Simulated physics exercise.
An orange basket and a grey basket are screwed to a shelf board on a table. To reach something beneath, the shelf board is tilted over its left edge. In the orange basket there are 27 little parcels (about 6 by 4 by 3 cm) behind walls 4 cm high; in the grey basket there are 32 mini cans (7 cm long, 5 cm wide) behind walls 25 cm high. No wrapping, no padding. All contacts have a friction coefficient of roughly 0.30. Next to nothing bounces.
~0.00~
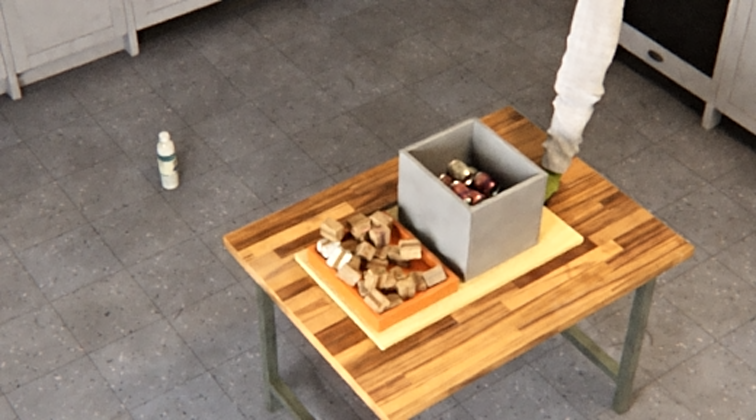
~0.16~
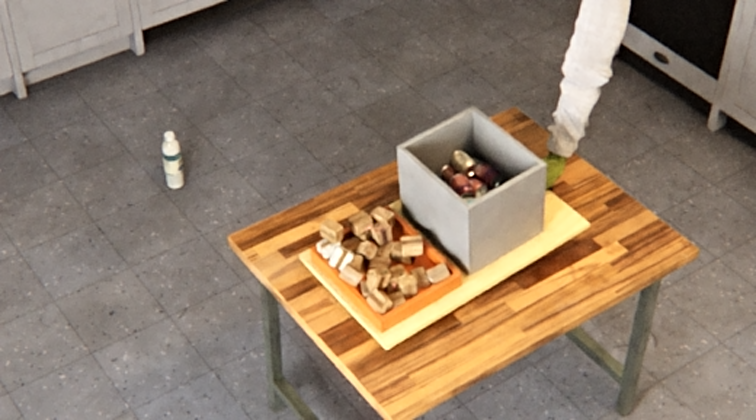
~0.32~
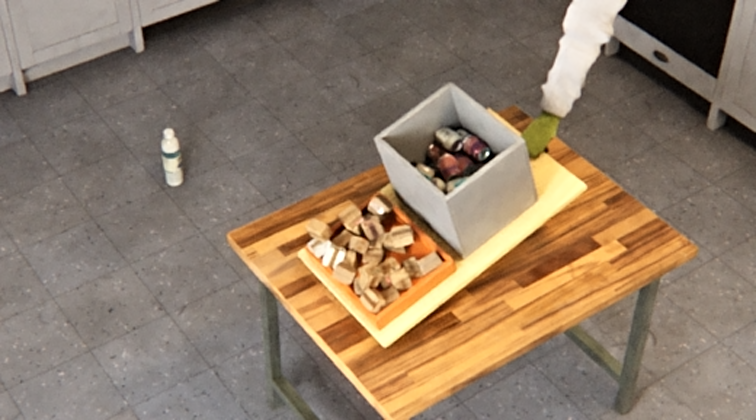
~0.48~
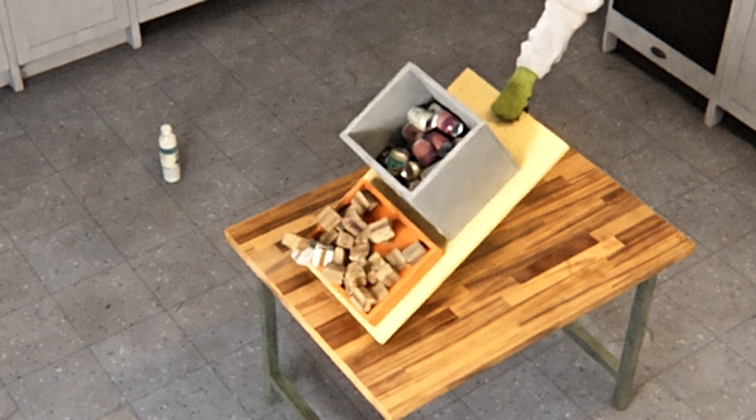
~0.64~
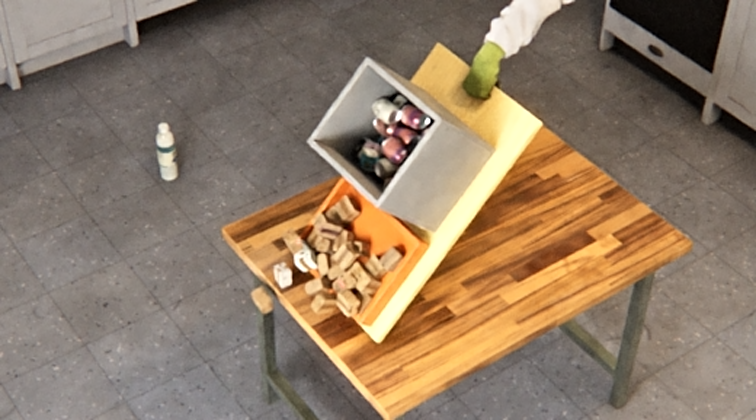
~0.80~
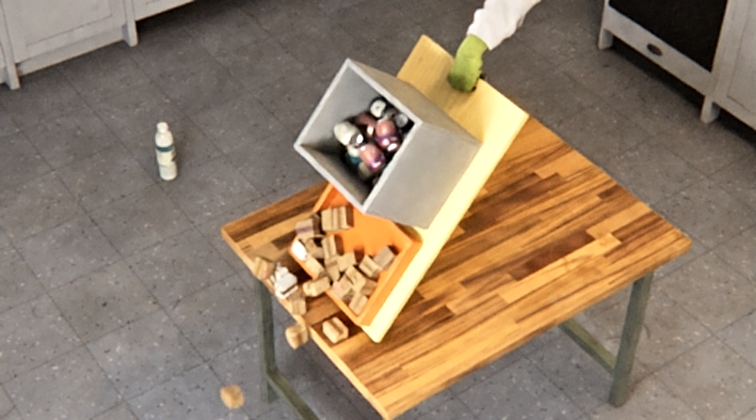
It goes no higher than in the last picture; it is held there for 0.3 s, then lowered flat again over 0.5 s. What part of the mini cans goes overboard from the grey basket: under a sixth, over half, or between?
Out of the grey basket go fewer than one in six of the mini cans.
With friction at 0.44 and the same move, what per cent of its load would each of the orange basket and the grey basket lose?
In that case orange basket 20, grey basket 0 per cent.
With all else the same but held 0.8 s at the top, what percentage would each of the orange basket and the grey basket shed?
Then orange basket 20, grey basket 0 per cent.
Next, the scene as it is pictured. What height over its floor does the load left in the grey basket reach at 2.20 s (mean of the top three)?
About 15 cm.
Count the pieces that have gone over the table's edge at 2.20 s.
About 6.
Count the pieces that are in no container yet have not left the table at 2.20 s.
Roughly 3.
After 1.02 s, tilt 51°; the orange basket is down by 9 of 27 and the grey basket has all 32.
After 1.30 s, tilt 33°; the orange basket is down by 9 of 27 and the grey basket has all 32.
After 1.70 s, tilt 0°; the orange basket is down by 9 of 27 and the grey basket has all 32.
Final count (at 2.20 s), the orange basket is down by 9 of 27 and the grey basket has all 32. Asked share, 0 of 32, 0 per cent.
